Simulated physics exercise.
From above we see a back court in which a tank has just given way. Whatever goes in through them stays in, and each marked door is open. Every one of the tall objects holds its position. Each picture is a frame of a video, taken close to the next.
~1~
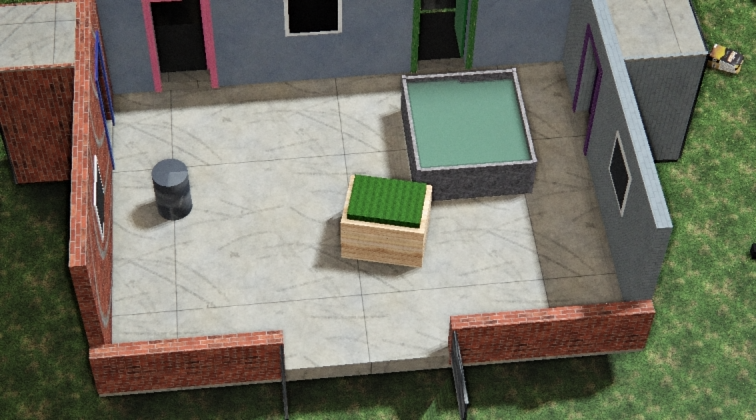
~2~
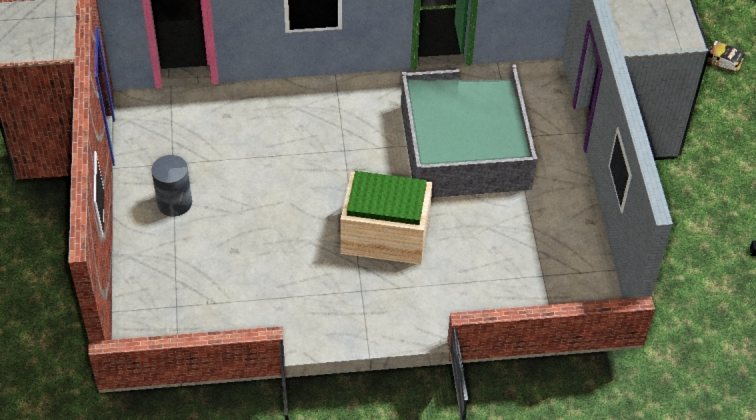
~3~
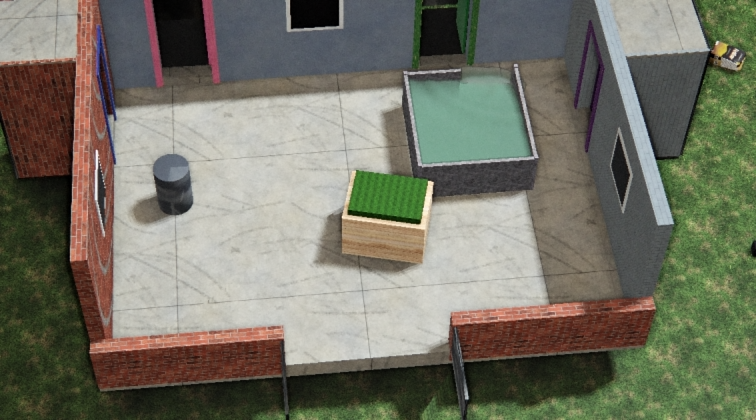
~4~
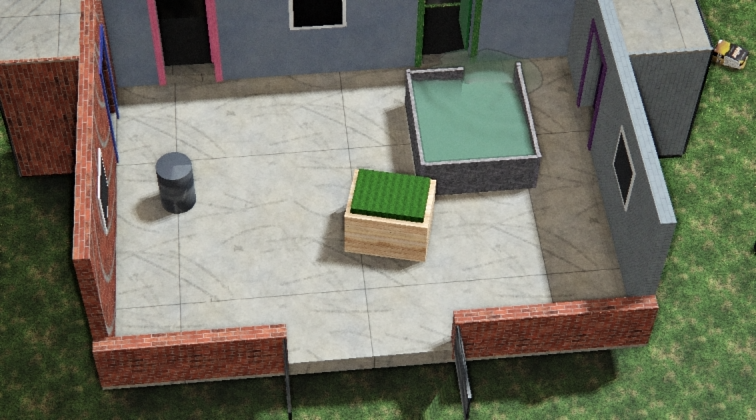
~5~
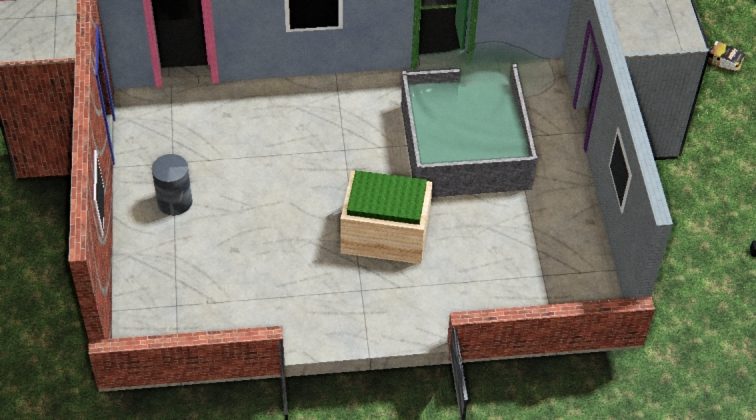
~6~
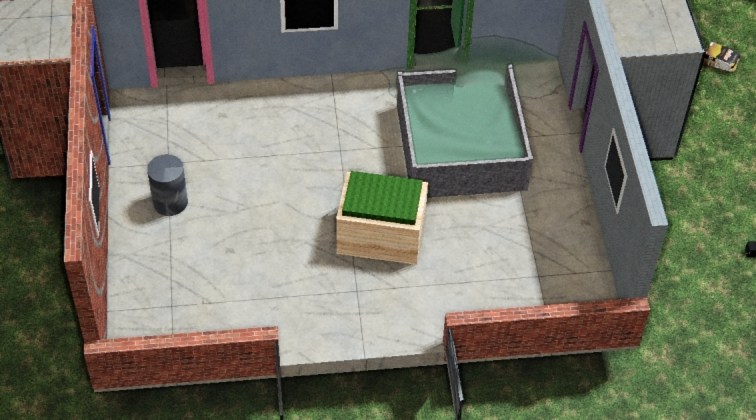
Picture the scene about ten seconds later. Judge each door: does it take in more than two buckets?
As I see it, the purple door tips over the cap there, the blue door stays at or under the cap there, the pink door stays at or under the cap there, the green door tips over the cap there.
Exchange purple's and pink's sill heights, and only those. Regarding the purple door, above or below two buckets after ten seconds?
Purple: Below the limit.
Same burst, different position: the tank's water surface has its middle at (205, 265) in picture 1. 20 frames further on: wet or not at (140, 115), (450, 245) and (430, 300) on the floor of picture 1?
First spot swamped, second bare, third bare.
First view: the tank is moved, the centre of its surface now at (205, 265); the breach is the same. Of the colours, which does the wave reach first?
It would be the pink-painted one.
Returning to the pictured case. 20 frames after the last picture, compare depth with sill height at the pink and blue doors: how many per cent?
Depth ratios, approx.: 10 and 0 percent.
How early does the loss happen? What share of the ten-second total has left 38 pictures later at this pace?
Somewhere around 80 per cent, I'd say.
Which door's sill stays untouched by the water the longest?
That would be the one in blue.
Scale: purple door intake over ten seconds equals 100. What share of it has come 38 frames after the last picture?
Around 85 in a hundred.
A moment on, water covers 10 % of the floor; the purple door wet at the sill, nothing in, the blue door not reached, the pink door not reached, the green door far over two buckets in.
Next, water covers 20 % of the floor; the purple door under two buckets in, the blue door not reached, the pink door not reached, the green door far over two buckets in.
Then, water covers 40 % of the floor; the purple door over two buckets in, the blue door not reached, the pink door wet at the sill, nothing in, the green door far over two buckets in.
Later, water covers 65 % of the floor; the purple door over two buckets in, the blue door wet at the sill, nothing in, the pink door wet at the sill, nothing in, the green door far over two buckets in.
In the end, water covers 85 % of the floor; the purple door over two buckets in, the blue door wet at the sill, nothing in, the pink door wet at the sill, nothing in, the green door far over two buckets in.
